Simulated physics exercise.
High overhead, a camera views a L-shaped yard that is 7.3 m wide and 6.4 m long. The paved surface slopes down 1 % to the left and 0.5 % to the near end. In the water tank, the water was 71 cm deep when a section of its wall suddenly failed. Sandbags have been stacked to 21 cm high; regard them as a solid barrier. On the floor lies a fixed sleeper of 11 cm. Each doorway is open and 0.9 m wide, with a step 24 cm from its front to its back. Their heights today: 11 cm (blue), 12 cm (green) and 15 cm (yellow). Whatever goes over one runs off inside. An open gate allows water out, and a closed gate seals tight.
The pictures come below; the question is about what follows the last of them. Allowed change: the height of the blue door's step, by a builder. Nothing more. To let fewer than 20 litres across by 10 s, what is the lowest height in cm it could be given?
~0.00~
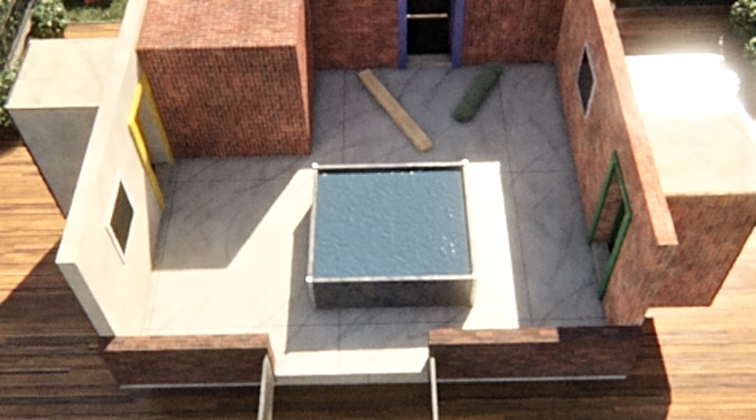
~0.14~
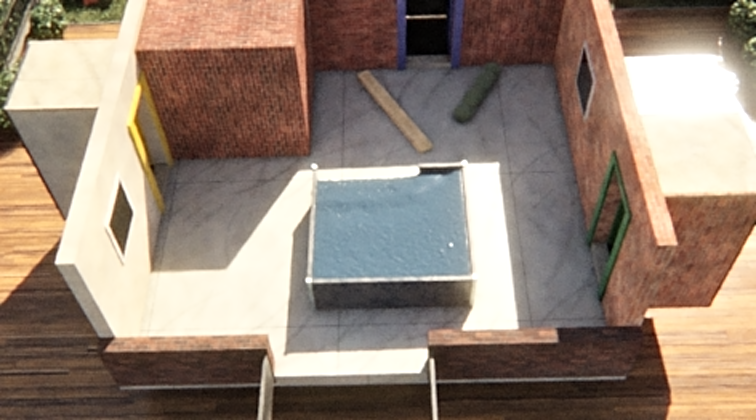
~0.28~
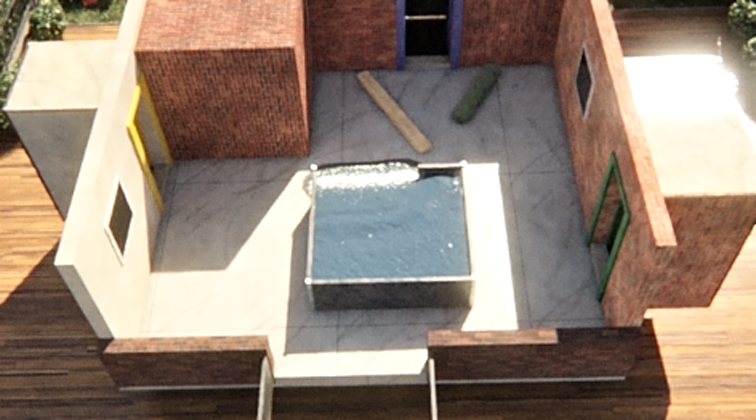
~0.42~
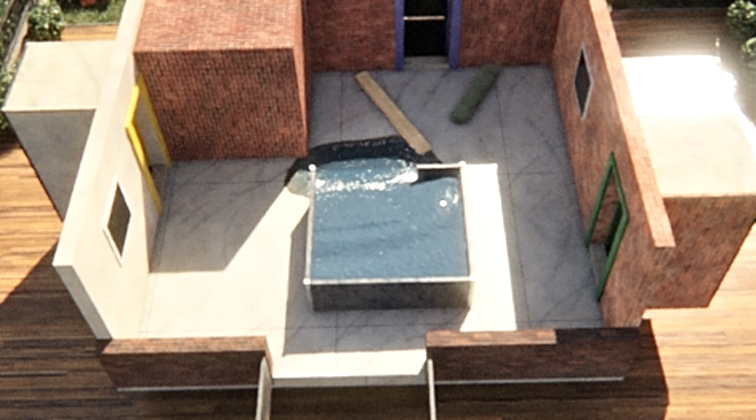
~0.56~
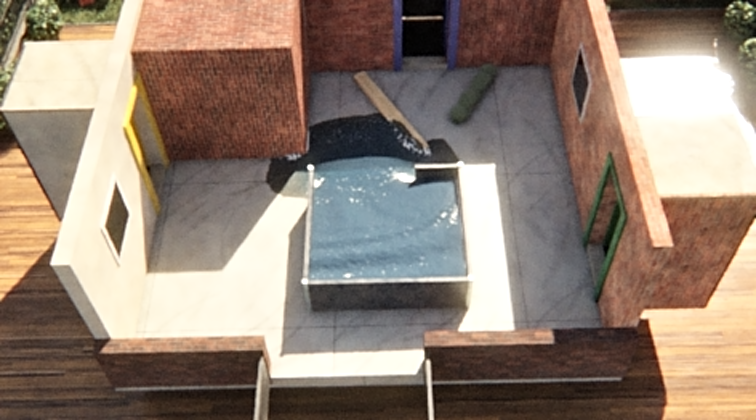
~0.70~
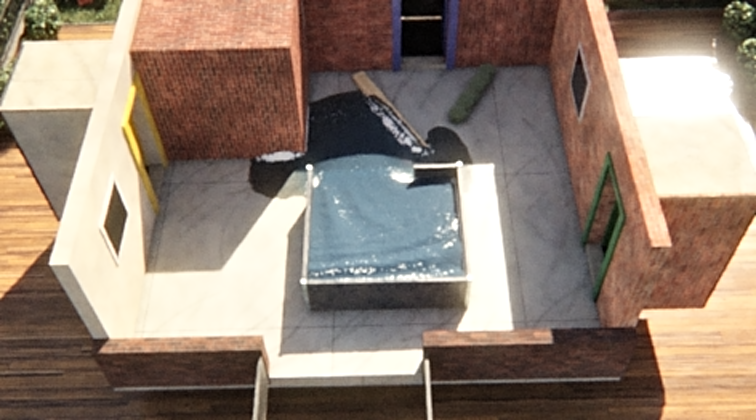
The lowest such height is close to 23 cm.
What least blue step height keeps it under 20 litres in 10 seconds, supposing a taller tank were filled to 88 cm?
About 30 cm.
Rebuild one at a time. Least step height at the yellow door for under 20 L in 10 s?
For yellow, a step near 16 cm.
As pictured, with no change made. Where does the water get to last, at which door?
The green door.
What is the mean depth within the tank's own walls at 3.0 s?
Roughly 27 cm on average.
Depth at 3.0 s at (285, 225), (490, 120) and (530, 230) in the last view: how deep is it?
The three readings, in order, are 0, 2 and 0 cm.
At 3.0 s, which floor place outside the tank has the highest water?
Look close to (481, 70).
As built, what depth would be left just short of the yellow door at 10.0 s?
Depth: Near 9.5 cm.
After 1.4 s water covers 25 % of the floor, deepest (68 cm) near (318, 75); it has not reached the blue door.
After 3.0 s water covers 45 % of the floor, deepest (51 cm) near (481, 70); 21 cm at the blue door, 41 litres in over its 11 cm step.
After 10.0 s water covers 95 % of the floor, deepest (16 cm) near (128, 366); 10 cm at the blue door, 198 litres in over its 11 cm step.
At the blue door as built, the water arrived by 1.6 s and peaked near 26 cm at 4.6 s.
Run again over the same 10 s with other heights there, 41 litres in over 20 cm, 7 litres over 27 cm. The limit of 20 litres is kept from about 23 cm up.
